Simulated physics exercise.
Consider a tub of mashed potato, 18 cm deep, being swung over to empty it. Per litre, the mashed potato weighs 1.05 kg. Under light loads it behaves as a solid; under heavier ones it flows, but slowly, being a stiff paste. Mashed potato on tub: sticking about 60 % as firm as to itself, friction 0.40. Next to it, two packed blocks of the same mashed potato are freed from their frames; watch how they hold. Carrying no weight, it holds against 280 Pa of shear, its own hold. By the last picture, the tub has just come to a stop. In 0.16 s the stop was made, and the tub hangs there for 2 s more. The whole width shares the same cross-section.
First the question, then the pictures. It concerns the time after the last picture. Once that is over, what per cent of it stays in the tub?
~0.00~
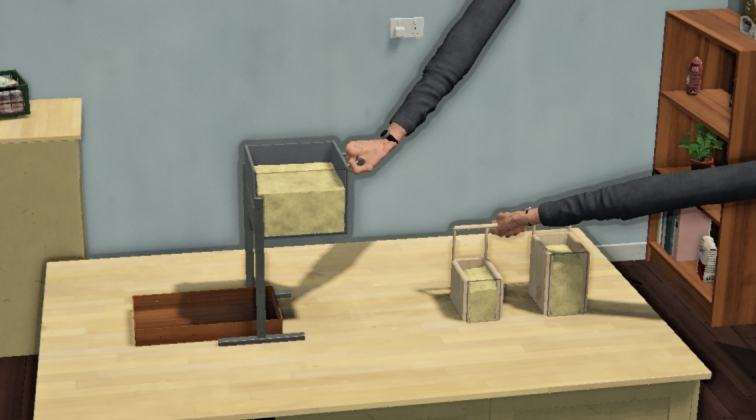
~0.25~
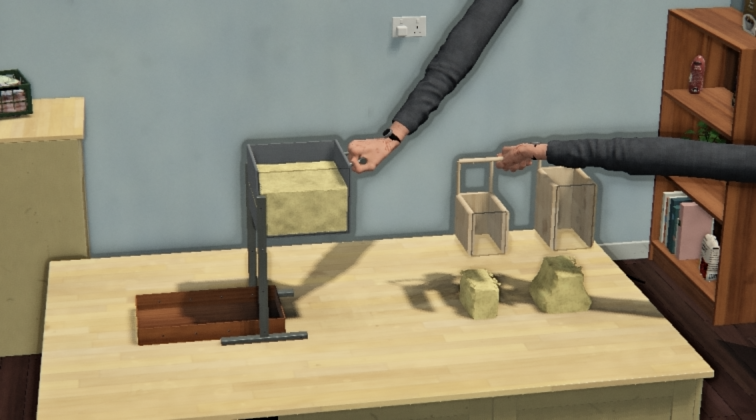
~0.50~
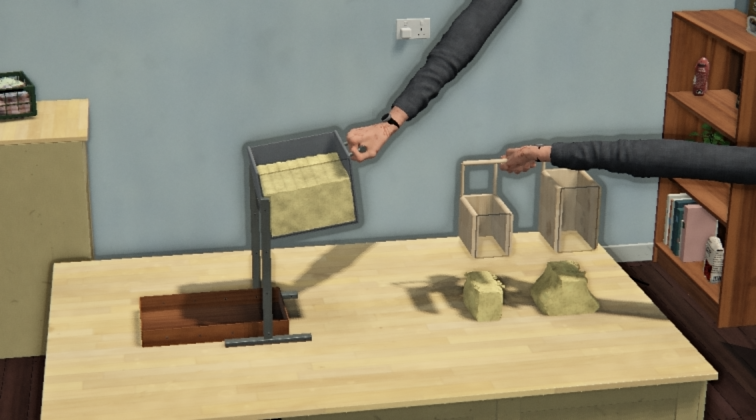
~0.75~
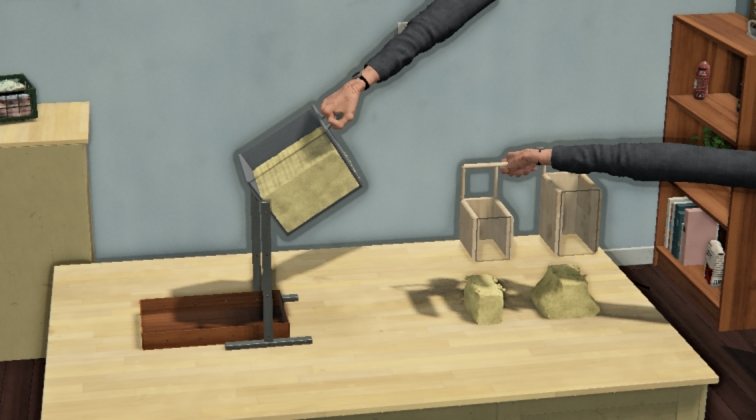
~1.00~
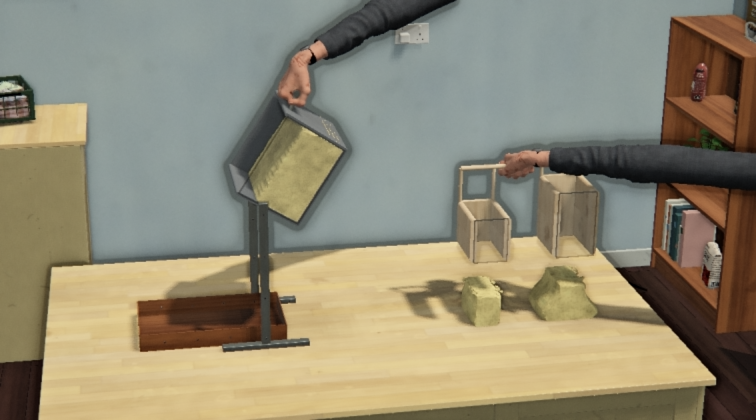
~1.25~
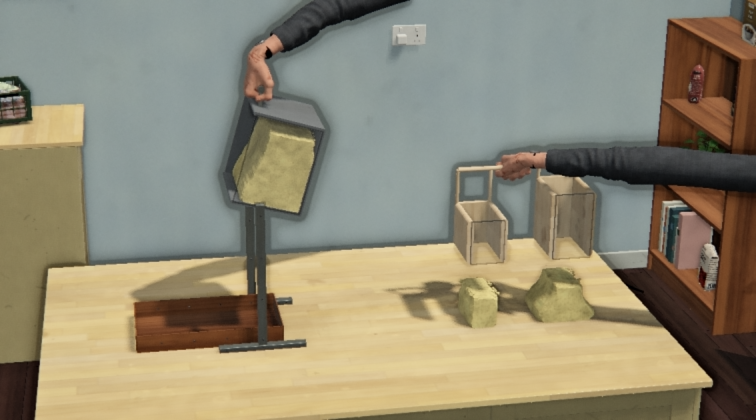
Some 86 per cent stays in the tub.
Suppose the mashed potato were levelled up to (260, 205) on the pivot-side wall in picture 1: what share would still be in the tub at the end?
100 %.
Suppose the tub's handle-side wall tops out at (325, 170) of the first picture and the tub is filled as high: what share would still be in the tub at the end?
I'd put it at close to 100 per cent.
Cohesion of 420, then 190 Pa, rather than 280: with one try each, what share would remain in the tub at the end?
About 100 % first, about 65 % second.
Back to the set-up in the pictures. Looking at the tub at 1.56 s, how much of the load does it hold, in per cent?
Near 95 %.
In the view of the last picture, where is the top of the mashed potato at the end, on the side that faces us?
On the near face, the top ends up close to (289, 155).
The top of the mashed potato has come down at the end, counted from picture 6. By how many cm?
About 6 cm.
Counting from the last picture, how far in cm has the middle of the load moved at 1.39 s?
Some 2 cm.
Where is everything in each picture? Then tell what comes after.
In the first frame, handle-side rim at (346, 168), tilt 0 degrees; crest of the mashed potato at (333, 189); block heights 10 cm, 16 cm (left to right).
In the second frame, handle-side rim at (348, 167), tilt 0 degrees; crest of the mashed potato at (336, 188); block heights 10.0 cm, 12 cm (left to right).
In the third frame, handle-side rim at (347, 158), tilt 8 degrees; crest of the mashed potato at (344, 179); block heights 9.9 cm, 11 cm (left to right).
In the fourth frame, handle-side rim at (324, 132), tilt 32 degrees; crest of the mashed potato at (332, 152); block heights 9.9 cm, 11 cm (left to right).
In the fifth frame, handle-side rim at (286, 117), tilt 57 degrees; crest of the mashed potato at (306, 131); block heights 9.9 cm, 11 cm (left to right).
In the sixth frame, handle-side rim at (255, 116), tilt 74 degrees; crest of the mashed potato at (275, 134); block heights 9.9 cm, 11 cm (left to right).
After 1.39 s, the tub is at 74 degrees and holds 99 %.
After 1.56 s, the tub is at 74 degrees and holds 94 %.
After 1.73 s, the tub is at 74 degrees and holds 90 %.
After 1.90 s, the tub is at 74 degrees and holds 87 %.
After 3.25 s, the tub is at 74 degrees and holds 86 %.
